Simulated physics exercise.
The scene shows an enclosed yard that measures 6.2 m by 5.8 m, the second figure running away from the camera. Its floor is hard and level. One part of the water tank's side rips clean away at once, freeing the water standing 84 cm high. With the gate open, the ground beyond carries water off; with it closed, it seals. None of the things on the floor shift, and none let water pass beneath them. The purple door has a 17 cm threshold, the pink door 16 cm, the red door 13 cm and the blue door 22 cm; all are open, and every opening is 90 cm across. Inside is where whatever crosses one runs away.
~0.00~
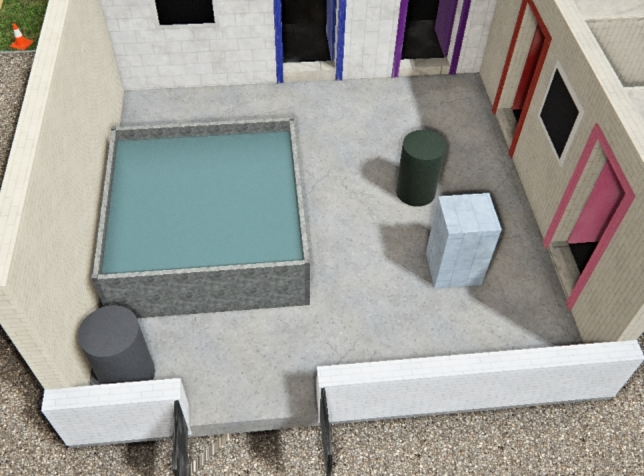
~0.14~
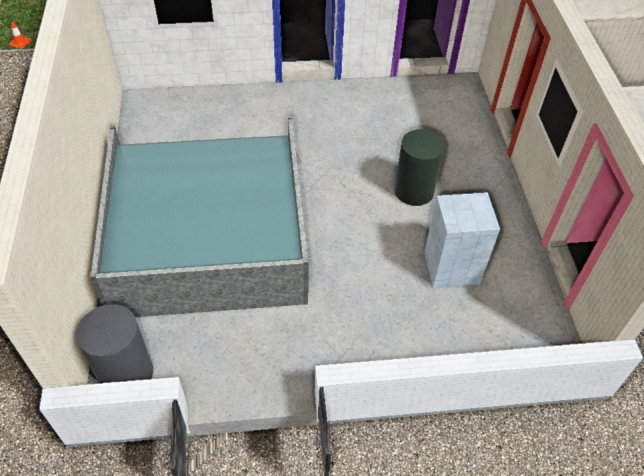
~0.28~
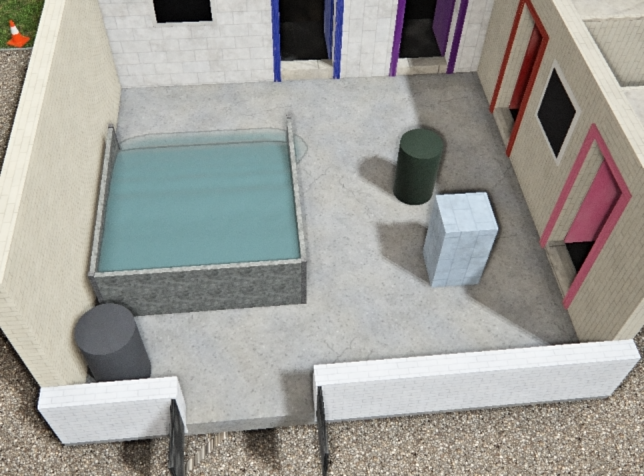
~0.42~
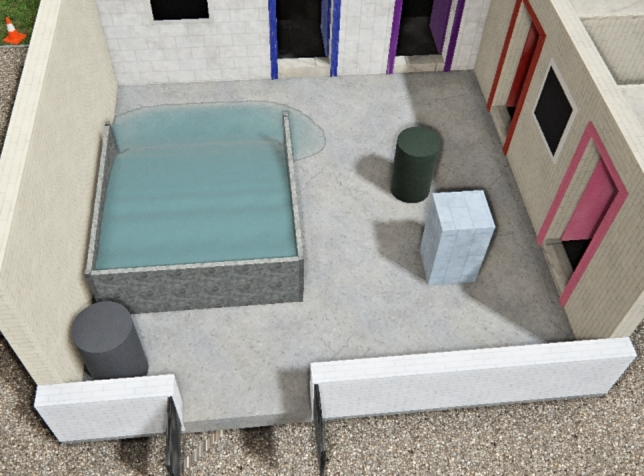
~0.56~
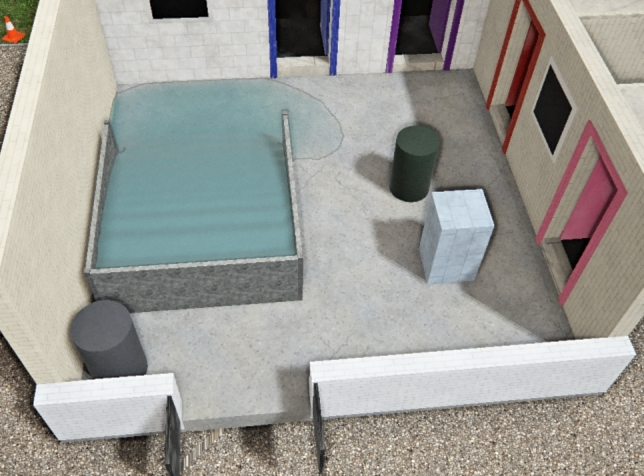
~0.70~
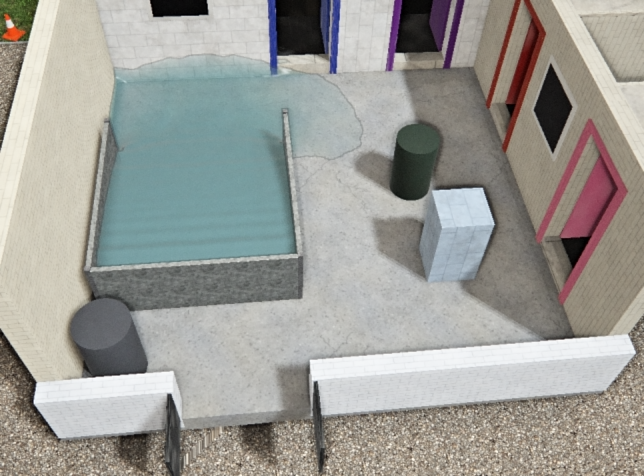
At the start, a gray-walled tank of still, blue-green water stands in an enclosed yard near a dark green cylinder and a pale block. The tank's far side disappears, and water pours out through the gap, spreading in a thin, widening sheet to the white back wall and rightward across the floor.
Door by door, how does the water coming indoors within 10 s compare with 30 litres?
The purple door lets in more than that; the pink door lets in no more than that; the red door lets in more than that; the blue door lets in more than that.
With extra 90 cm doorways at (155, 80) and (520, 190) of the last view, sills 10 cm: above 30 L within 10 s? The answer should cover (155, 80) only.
Beyond it.
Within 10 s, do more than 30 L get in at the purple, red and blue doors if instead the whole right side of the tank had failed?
So purple tops it, red tops it, blue stays lower.
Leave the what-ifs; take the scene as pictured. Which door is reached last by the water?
Pink.
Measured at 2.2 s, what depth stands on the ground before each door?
In centimetres - purple: 13, pink: 0, red: 2, blue: 37.
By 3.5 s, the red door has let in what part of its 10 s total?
Some 20 in a hundred.
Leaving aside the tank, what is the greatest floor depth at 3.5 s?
Max around 45 cm.
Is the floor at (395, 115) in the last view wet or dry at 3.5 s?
Looks like it's submerged.
After 1.4 s water covers 30 % of the floor and is deepest (70 cm) near (129, 85); purple door 4 cm at the sill, 0 L in, pink door not reached, red door not reached, blue door 36 cm at the sill, 14 L in.
After 2.2 s water covers 35 % of the floor and is deepest (57 cm) near (138, 98); purple door 13 cm at the sill, 0 L in, pink door not reached, red door not reached, blue door 37 cm at the sill, 65 L in.
After 3.5 s water covers 60 % of the floor and is deepest (45 cm) near (474, 69); purple door 14 cm at the sill, 0 L in, pink door 5 cm at the sill, 0 L in, red door 34 cm at the sill, 62 L in, blue door 26 cm at the sill, 115 L in.
After 6.0 s water covers 95 % of the floor and is deepest (28 cm) near (571, 366); purple door 21 cm at the sill, 56 L in, pink door 8 cm at the sill, 0 L in, red door 22 cm at the sill, 271 L in, blue door 13 cm at the sill, 119 L in.
After 10.0 s water covers 100 % of the floor and is deepest (24 cm) near (90, 315); purple door 16 cm at the sill, 64 L in, pink door 14 cm at the sill, 7 L in, red door 16 cm at the sill, 300 L in, blue door 14 cm at the sill, 119 L in.
